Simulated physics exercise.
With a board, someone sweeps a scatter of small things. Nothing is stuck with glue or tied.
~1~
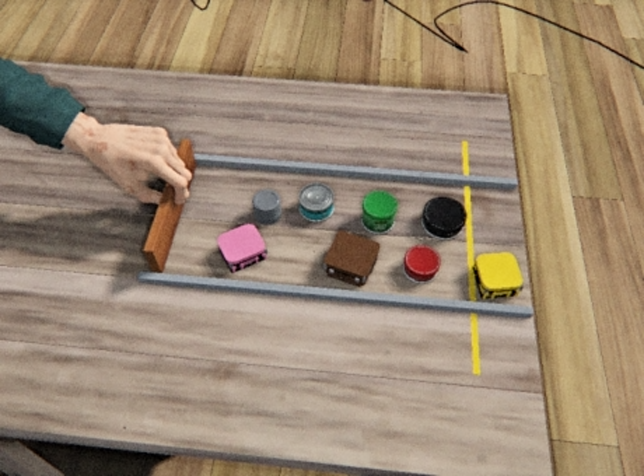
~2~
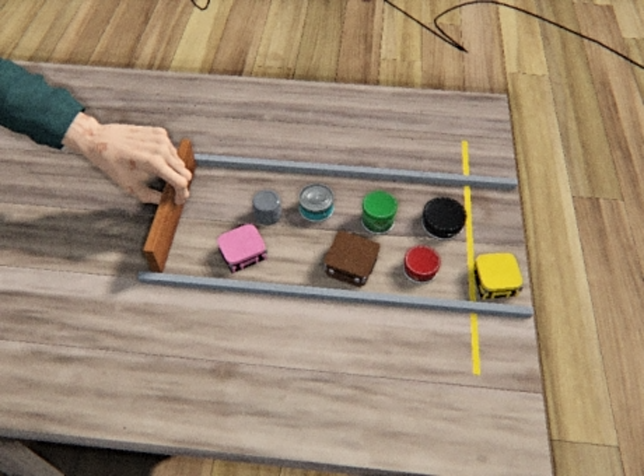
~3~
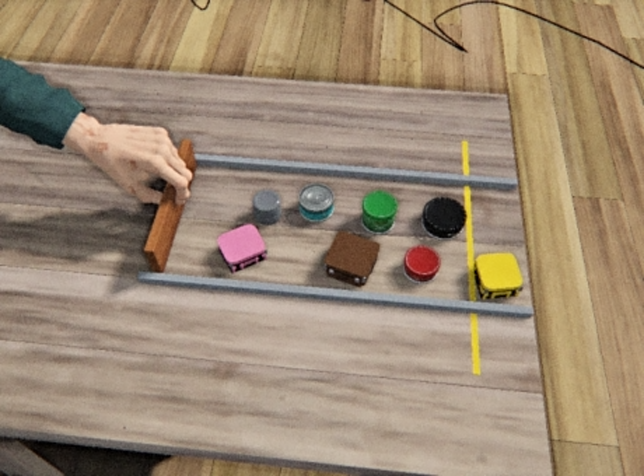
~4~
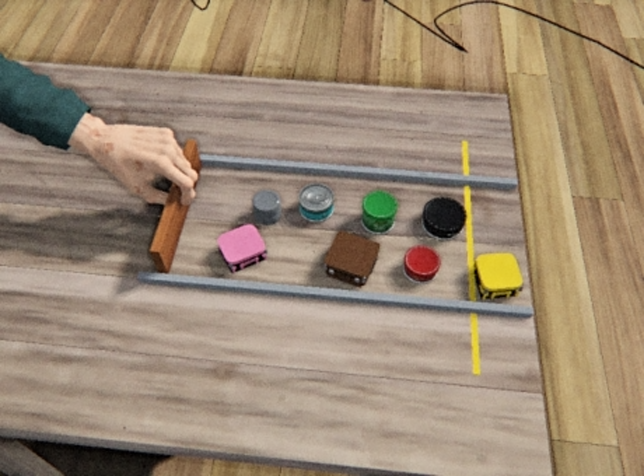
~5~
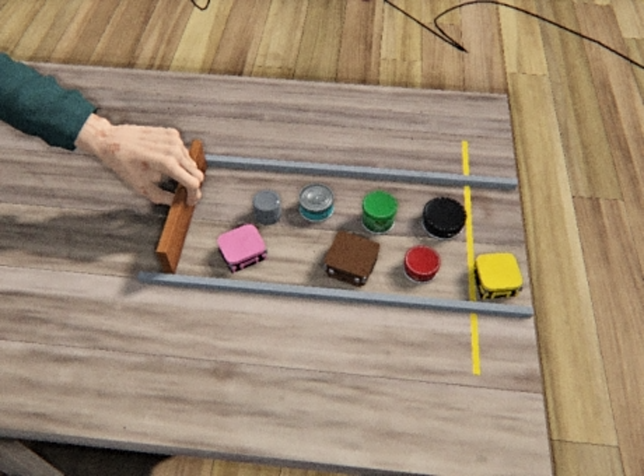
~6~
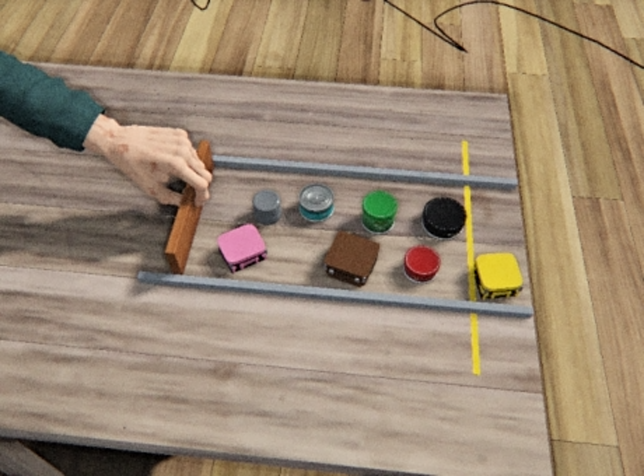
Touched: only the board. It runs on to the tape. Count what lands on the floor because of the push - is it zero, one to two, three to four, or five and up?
The count is three to four.
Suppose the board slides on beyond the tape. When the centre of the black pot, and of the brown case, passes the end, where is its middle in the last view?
Around (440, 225) first and around (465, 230) second.
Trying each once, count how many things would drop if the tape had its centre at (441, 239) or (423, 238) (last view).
Counts: 2, 1.
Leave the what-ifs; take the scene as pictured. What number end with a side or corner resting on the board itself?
The number is 3.
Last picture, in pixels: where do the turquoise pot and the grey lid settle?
Final spots - turquoise pot (487, 203), grey lid (485, 229).
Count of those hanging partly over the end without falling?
Looks like 1 of them.
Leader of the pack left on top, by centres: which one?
Result - foremost is the green pot.
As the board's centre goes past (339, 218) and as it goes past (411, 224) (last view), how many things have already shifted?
6, then 8.
A little later, none off yet; yellow case at rest near (497, 276); black pot at rest near (444, 219); red tin at rest near (421, 265).
When it is over, the number that fall off is three or four; down, brown case, red tin, black pot and yellow case.
